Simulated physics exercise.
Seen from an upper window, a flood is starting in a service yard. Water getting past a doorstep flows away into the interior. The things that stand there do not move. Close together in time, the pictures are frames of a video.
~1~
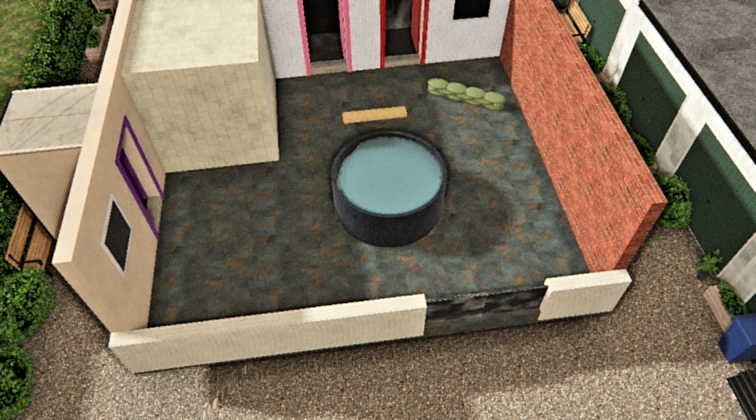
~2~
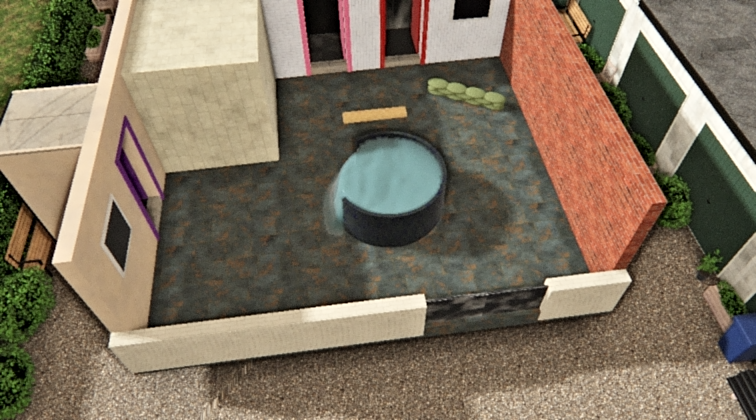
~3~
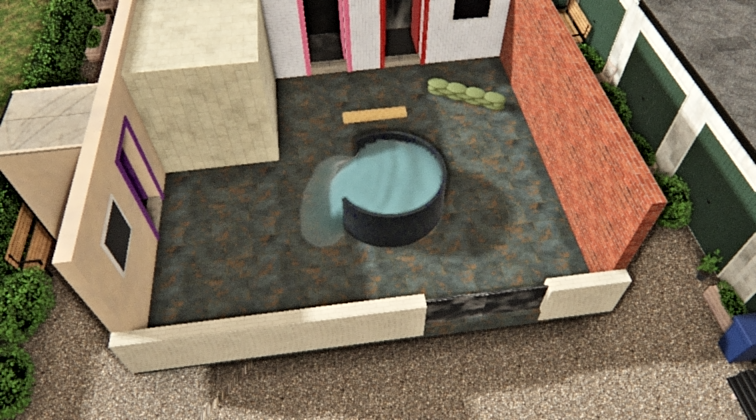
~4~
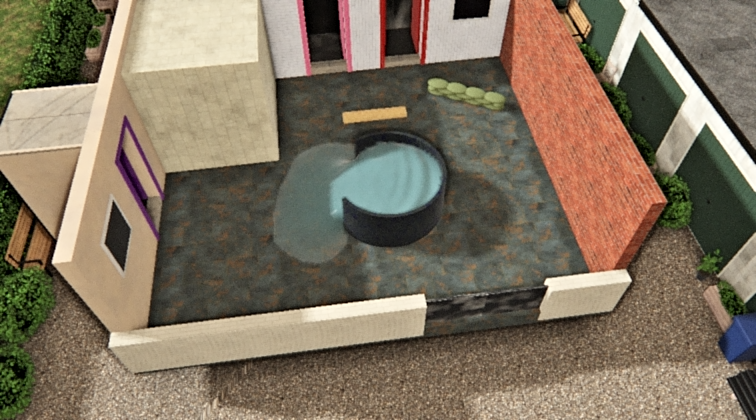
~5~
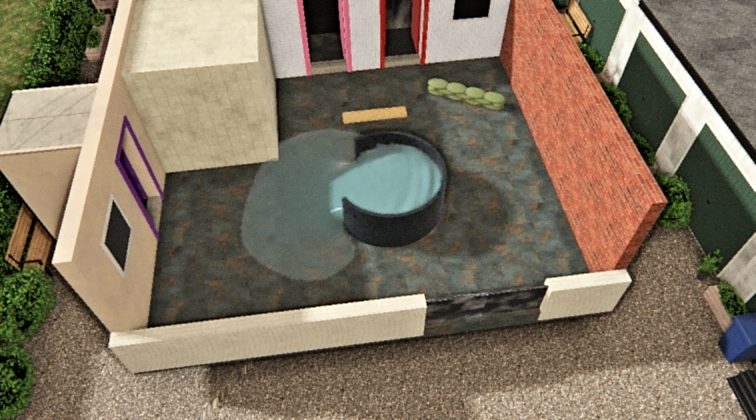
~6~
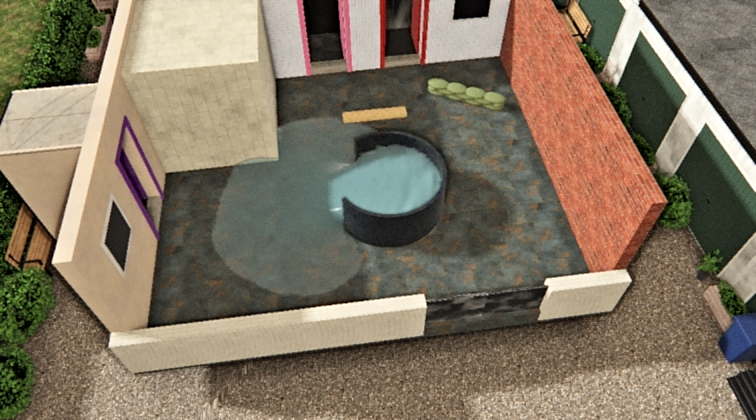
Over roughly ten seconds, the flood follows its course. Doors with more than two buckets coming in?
The purple door will go over two buckets; the pink door will keep to two buckets; the red door will keep to two buckets.
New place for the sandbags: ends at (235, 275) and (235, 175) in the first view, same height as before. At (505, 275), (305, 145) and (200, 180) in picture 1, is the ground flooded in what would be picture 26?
In turn: Free of water, covered, under water.
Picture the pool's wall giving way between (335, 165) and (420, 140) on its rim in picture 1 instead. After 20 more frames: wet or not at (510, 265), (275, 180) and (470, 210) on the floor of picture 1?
Going through them, the first would be still bare, the next submerged and the last still bare.
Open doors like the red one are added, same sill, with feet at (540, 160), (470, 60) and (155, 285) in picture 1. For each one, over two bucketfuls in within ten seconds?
Reading them off: Comes out lower, comes out lower, comes out higher.
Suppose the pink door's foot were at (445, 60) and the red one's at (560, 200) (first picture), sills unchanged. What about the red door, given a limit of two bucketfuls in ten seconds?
Lab note: Red door falls short.
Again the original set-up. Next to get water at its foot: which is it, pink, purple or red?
I'd say the purple one.
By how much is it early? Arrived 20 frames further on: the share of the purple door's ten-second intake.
Near 90 in a hundred.
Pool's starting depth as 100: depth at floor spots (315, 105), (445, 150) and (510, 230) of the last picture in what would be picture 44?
Taking the places in turn, I get roughly 4, 2 and 4 percent.
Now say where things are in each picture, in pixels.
In the first frame, still water in the round tank at (389, 174).
In the second frame, water pours out at (338, 188) and has run to a hidden place.
In the third frame, water pours out at (338, 190) and has run to (313, 241).
In the fourth frame, the front is at (295, 254), out from the gap at (338, 191).
In the fifth frame, the front is at (254, 254), out from the gap at (338, 192).
In the sixth frame, water pours out at (338, 192) and has run to (217, 240).
A moment on, water covers 40 % of the floor; the purple door under two buckets in, the pink door not reached, the red door not reached.
Next, water covers 35 % of the floor; the purple door far over two buckets in, the pink door wet at the sill, nothing in, the red door not reached.
Then, water covers 45 % of the floor; the purple door far over two buckets in, the pink door wet at the sill, nothing in, the red door wet at the sill, nothing in.
Later, water covers 80 % of the floor; the purple door far over two buckets in, the pink door wet at the sill, nothing in, the red door wet at the sill, nothing in.
In the end, water covers 90 % of the floor; the purple door far over two buckets in, the pink door wet at the sill, nothing in, the red door wet at the sill, nothing in.
